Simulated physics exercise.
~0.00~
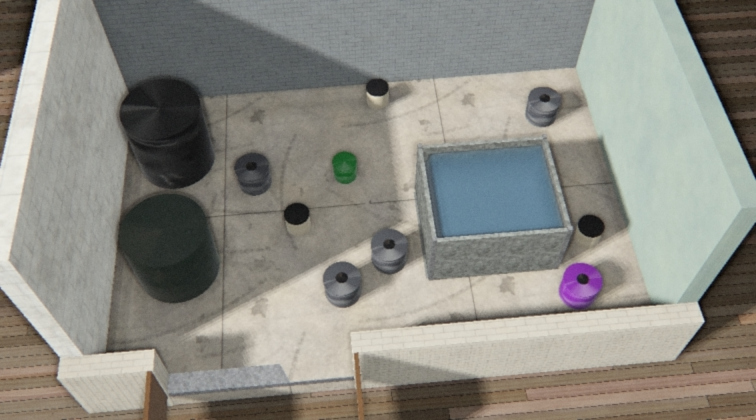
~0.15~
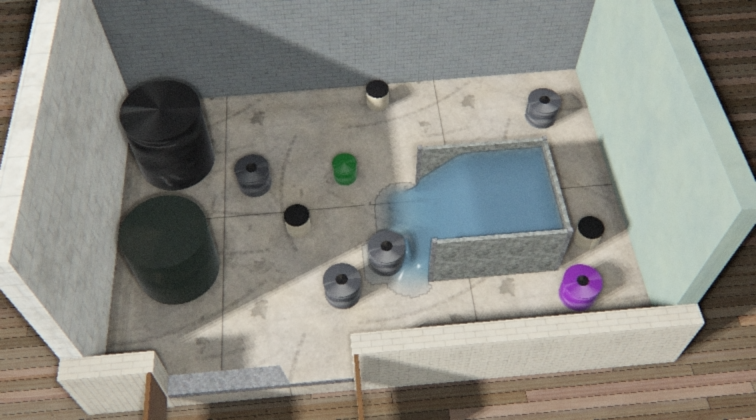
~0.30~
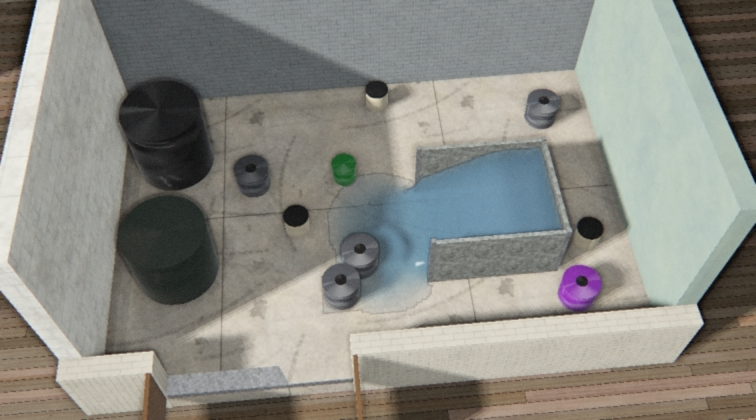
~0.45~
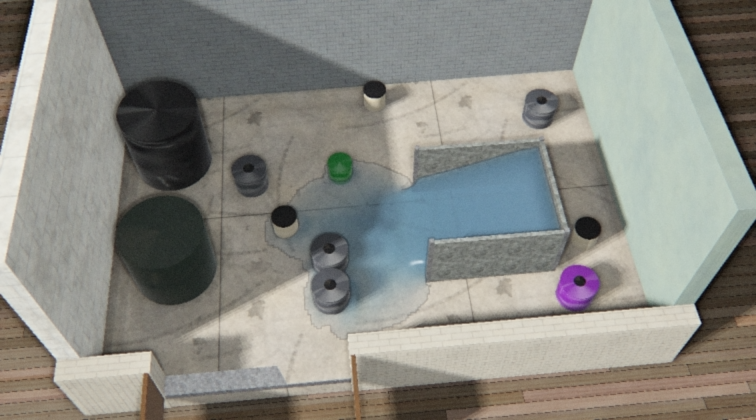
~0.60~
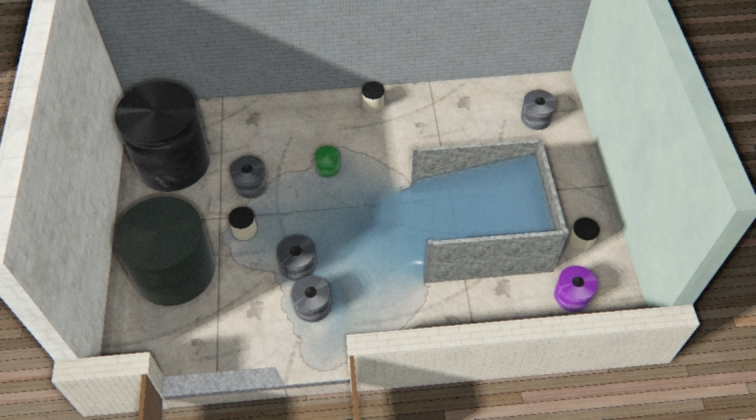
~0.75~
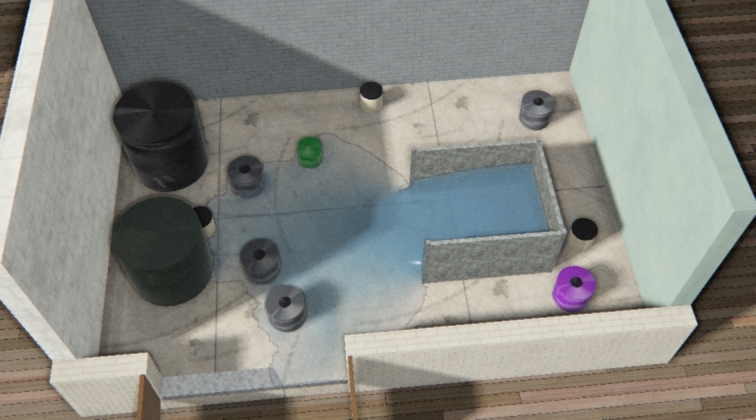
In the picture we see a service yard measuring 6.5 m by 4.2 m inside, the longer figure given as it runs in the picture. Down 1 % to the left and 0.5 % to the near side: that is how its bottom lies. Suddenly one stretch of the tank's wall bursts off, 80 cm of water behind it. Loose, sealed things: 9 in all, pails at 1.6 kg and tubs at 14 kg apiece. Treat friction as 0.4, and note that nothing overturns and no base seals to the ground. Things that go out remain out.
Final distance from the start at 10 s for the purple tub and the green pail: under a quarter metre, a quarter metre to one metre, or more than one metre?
The purple tub rests nearly unmoved. The green pail is pushed well clear.
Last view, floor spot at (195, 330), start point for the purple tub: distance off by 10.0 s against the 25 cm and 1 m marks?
Well, it is shoved a long way.
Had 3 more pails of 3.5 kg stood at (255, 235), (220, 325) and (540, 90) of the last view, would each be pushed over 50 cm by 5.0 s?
In the order listed: Across the line; across the line; behind the line.
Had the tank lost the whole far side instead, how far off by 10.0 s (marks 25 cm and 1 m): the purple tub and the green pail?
Purple tub: Displaced far; green pail: Displaced a little.
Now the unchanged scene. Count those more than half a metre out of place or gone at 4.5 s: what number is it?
The count is 5.
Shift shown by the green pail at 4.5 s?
Shift: About 150 cm.
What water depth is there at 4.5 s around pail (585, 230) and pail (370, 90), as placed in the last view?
I'd estimate 0 cm for the first and 3 cm for the second.
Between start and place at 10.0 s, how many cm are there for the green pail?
300 cm.
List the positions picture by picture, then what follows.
The purple tub at (583, 279), on the bottom; the green pail at (345, 161), on the bottom; water covers 1.9 m2; 0 of 9 have shifted, in the first frame.
The purple tub at (583, 281) rests on the ground; the green pail at (345, 163) rests on the ground; 2.7 m2 under water; 0 of 9 have shifted, in the second frame.
The purple tub at (582, 281) rests on the ground; the green pail at (344, 163) rests on the ground; water covers 3.7 m2; 1 of 9 have shifted, in the third frame.
The purple tub at (580, 281), on the bottom; the green pail at (340, 162), on the bottom, 3 cm from its start; water covers 5.0 m2; 3 of 9 have shifted, in the fourth frame.
The purple tub at (578, 282), on the bottom; the green pail at (327, 155) rests on the ground, 22 cm from its start; 6.7 m2 under water; 4 of 9 have shifted, in the fifth frame.
The purple tub at (577, 282) rests on the ground; the green pail at (309, 146) rests on the ground, 50 cm from its start; water covers 8.4 m2; 4 of 9 have shifted, in the sixth frame.
After 2.0 s the purple tub is near (577, 282), 0.0 m from its start, aground; the green pail is near (174, 91), 2.6 m from its start, afloat; 0 of 9 are out; 4 afloat.
After 4.5 s the purple tub is near (577, 282), 0.0 m from its start, aground; the green pail is near (284, 86), 1.5 m from its start, afloat; 1 of 9 are out; 2 afloat.
After 7.0 s the purple tub is near (577, 282), 0.0 m from its start, aground; the green pail is near (394, 85), 1.6 m from its start, afloat; 1 of 9 are out; 2 afloat.
After 10.0 s the purple tub is near (577, 282), 0.0 m from its start, aground; the green pail is near (517, 88), 2.8 m from its start, afloat; 1 of 9 are out; 4 afloat.
